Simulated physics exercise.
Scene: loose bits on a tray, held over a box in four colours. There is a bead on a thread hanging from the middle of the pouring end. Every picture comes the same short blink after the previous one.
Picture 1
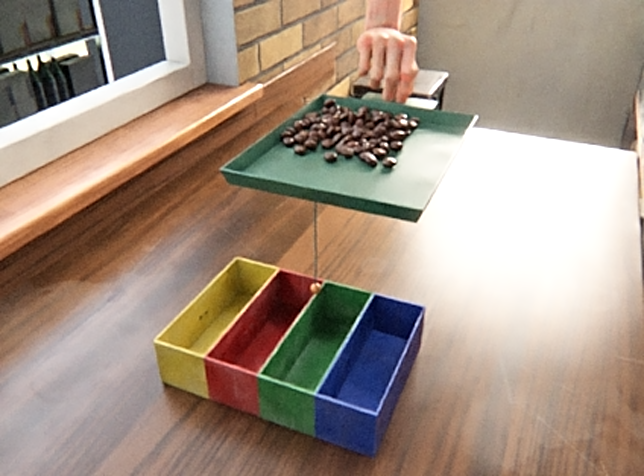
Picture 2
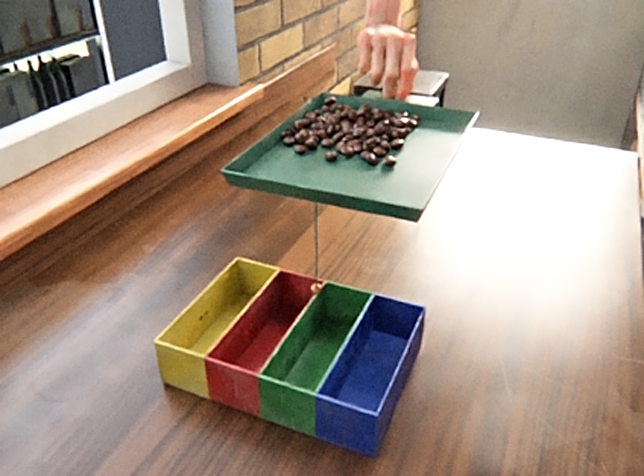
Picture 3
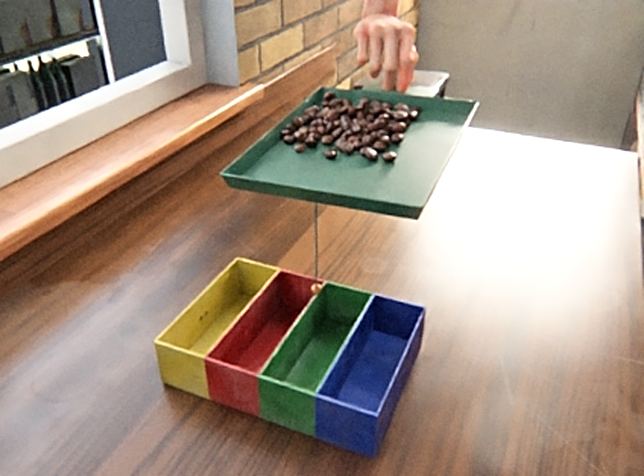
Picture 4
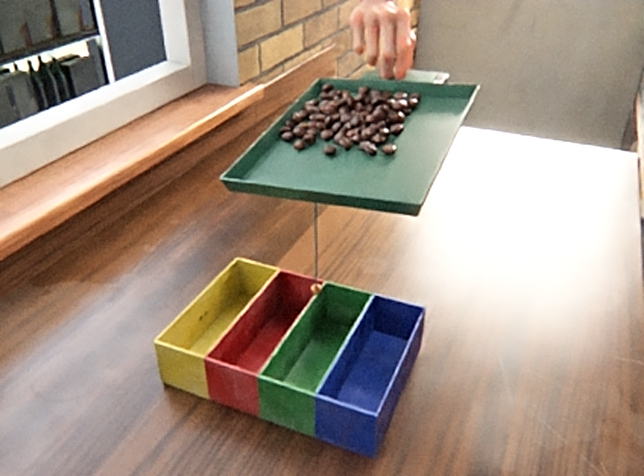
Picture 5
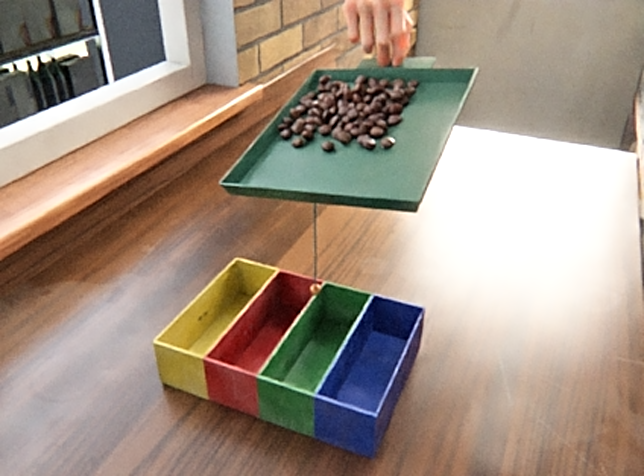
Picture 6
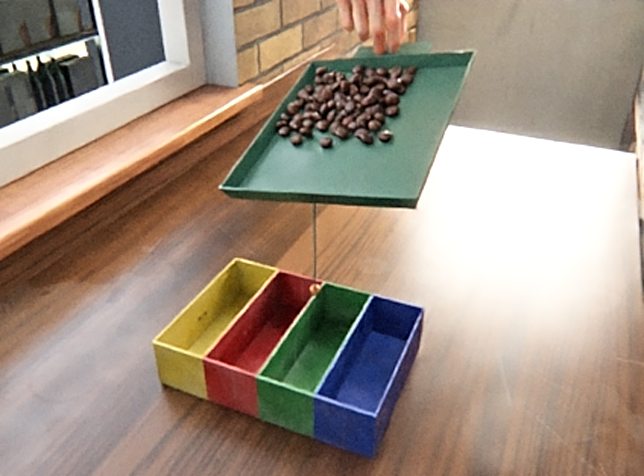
A green tray of small dark brown pieces starts out level above an open box with yellow, red, green and blue compartments, a hand at its far edge. The hand then raises that edge, gradually tilting the tray toward the viewer, its near left corner lowest, while the pieces stay bunched and the box remains still.
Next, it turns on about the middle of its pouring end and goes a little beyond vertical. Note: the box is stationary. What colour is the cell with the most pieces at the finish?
It is yellow.
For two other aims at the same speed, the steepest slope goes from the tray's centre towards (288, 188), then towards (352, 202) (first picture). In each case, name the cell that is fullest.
The first time it's the yellow cell, the second time it's the blue cell.
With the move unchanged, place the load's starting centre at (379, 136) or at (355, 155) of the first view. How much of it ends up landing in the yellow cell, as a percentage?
It's 60 percent the first time and 70 percent the second.
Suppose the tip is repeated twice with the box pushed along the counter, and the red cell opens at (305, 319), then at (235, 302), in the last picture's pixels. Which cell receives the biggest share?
With the first placing it's the cell in yellow, with the second it's the red cell.
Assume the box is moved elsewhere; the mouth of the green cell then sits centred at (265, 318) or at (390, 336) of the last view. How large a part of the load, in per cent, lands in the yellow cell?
In order: 10 percent and 10 percent.
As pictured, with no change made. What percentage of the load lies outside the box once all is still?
Call it some 10 percent of the pieces.
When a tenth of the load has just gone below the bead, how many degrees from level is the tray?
About 70° of tilt.
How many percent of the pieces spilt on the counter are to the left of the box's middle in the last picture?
Looks to be around 100 per cent of the spill.
Shortly afterwards, tray tipped steeply; the bulk on the tray; only a few in the yellow cell; a little falling or outside the box.
Next, tray tipped past a quarter turn; only a few on the tray; near two thirds in the yellow cell; a little in the red cell; near a quarter falling or outside the box.
Some moments later, tray tipped past a quarter turn; the bulk in the yellow cell; a little in the red cell; a little falling or outside the box.
In the end, tray tipped past a quarter turn; the bulk in the yellow cell; a little in the red cell; none at all in the blue cell; none at all in the green cell; a little outside the box.
